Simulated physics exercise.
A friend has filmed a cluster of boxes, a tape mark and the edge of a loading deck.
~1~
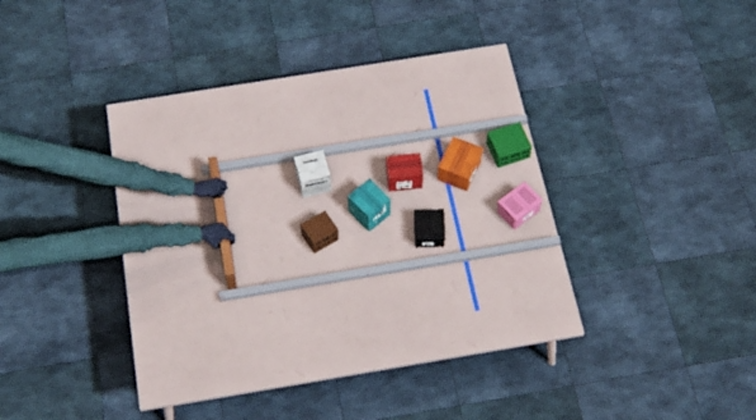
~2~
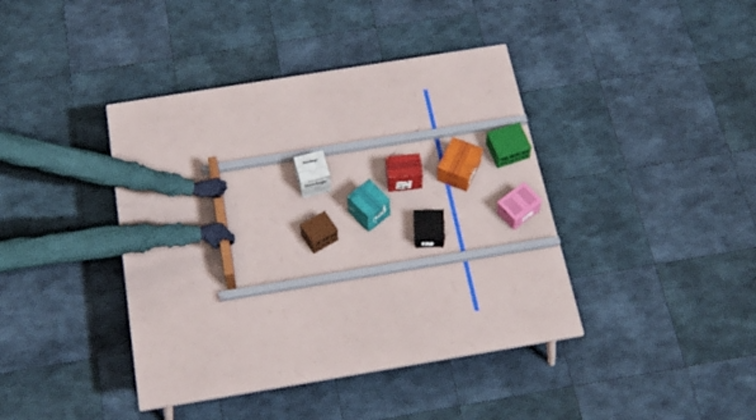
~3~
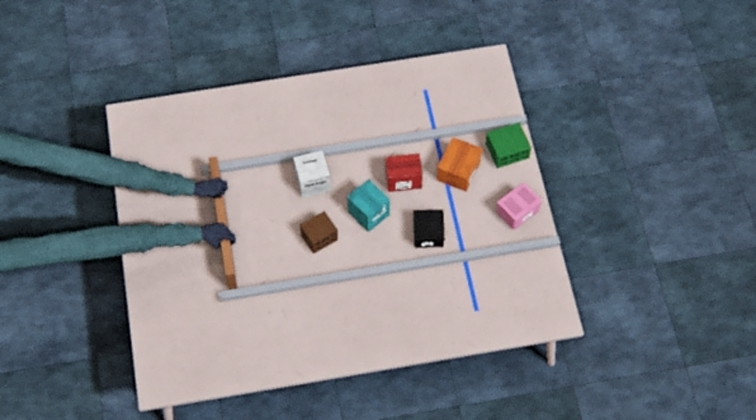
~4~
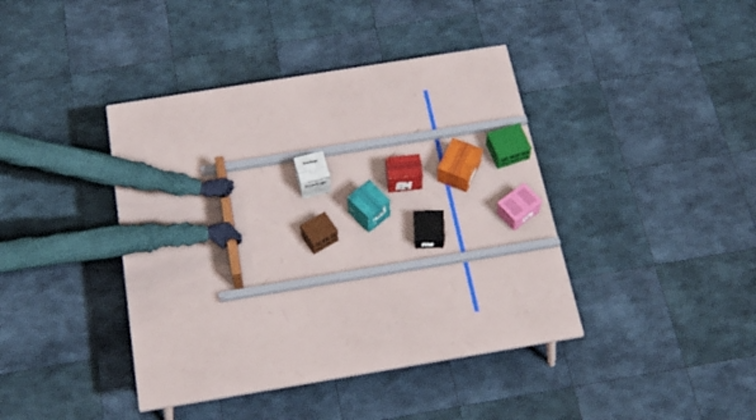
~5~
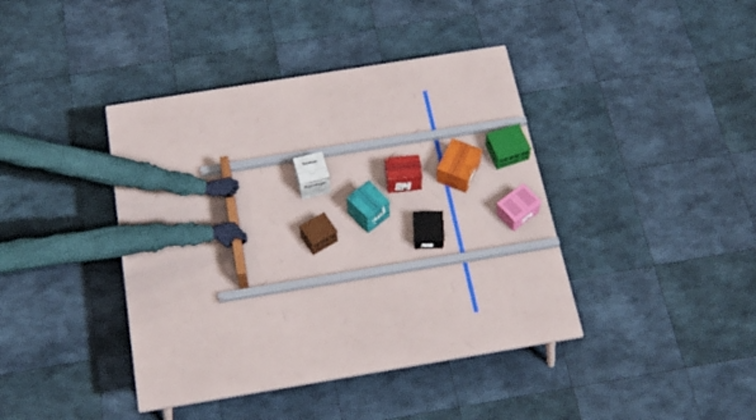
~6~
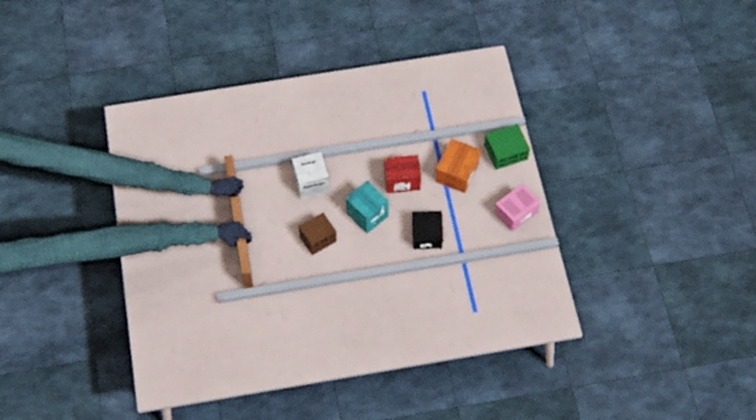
Two gloved hands held a wooden plank still between two pale rails, then slid it slightly to the right, while the colourful boxes scattered across the table stayed where they were.
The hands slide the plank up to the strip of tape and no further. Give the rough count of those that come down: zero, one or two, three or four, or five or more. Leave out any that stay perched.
The number that fall off is one or two.
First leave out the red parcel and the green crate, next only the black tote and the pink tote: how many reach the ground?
0 in the first case, 1 in the second.
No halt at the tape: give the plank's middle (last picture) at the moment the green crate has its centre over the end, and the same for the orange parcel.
Its middle is around (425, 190) and around (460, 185).
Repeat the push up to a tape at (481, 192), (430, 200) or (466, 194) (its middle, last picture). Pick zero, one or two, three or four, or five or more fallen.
In that order: Either three or four; one to two; 3 or 4.
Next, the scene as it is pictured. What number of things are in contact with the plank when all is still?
In contact: 3.
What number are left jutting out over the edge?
The number is 2.
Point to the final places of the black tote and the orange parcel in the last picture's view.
First (500, 218), then (521, 150).
Early on, none off yet; green crate at rest near (507, 147); pink tote at rest near (517, 208); orange parcel at rest near (458, 166).
A while later, none off yet; green crate travelled a little near (516, 144); pink tote at rest near (517, 208); orange parcel travelled about its own width near (484, 161).
Finally, the number that fall off is one or two; lost, green crate.
